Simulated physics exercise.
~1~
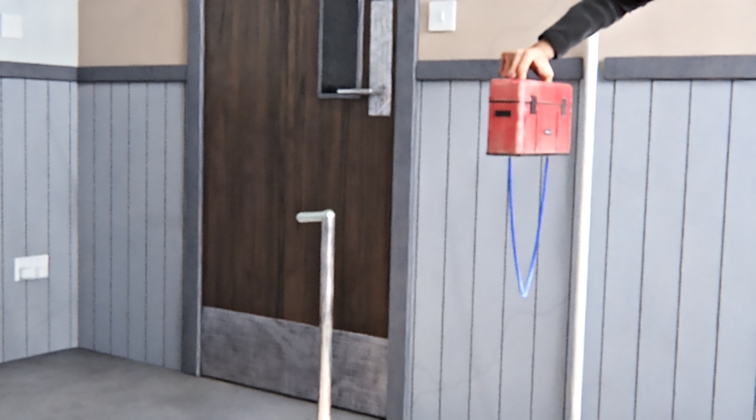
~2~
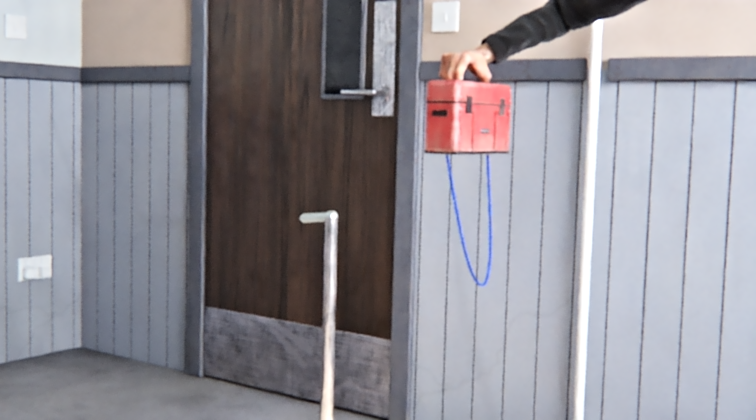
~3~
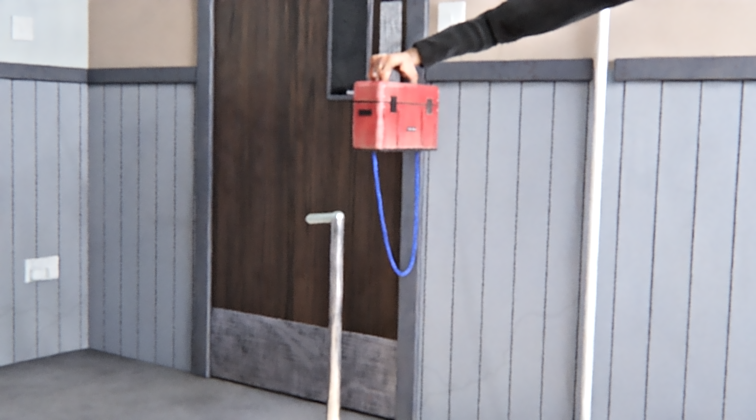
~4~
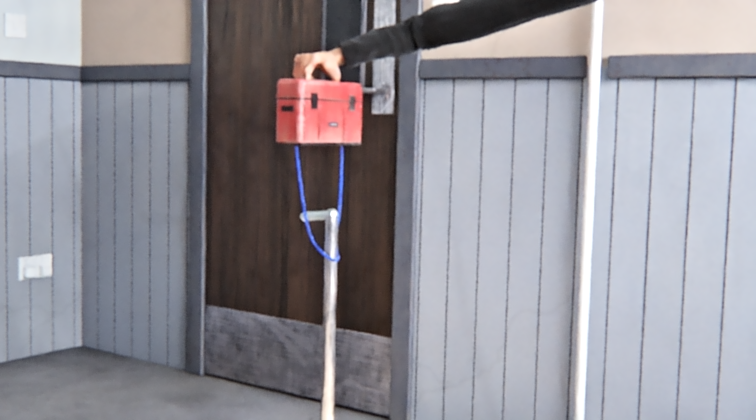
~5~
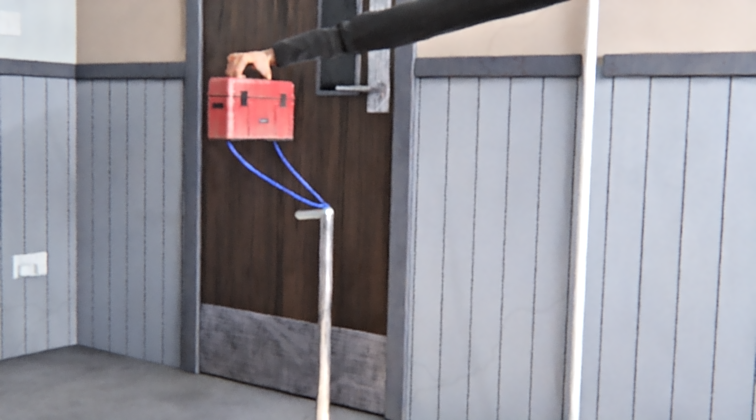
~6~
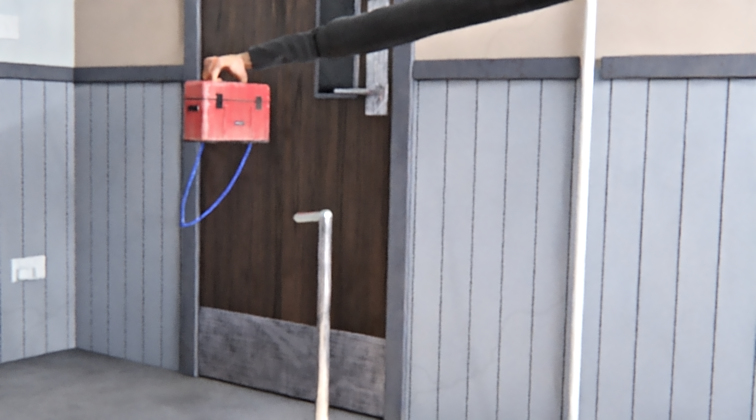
In a room with grey panelled walls and a dark wooden door, a hand carried a red case leftward over a hooked post, the blue loop beneath it pulling sideways at the hook before swinging free as the case moved past.
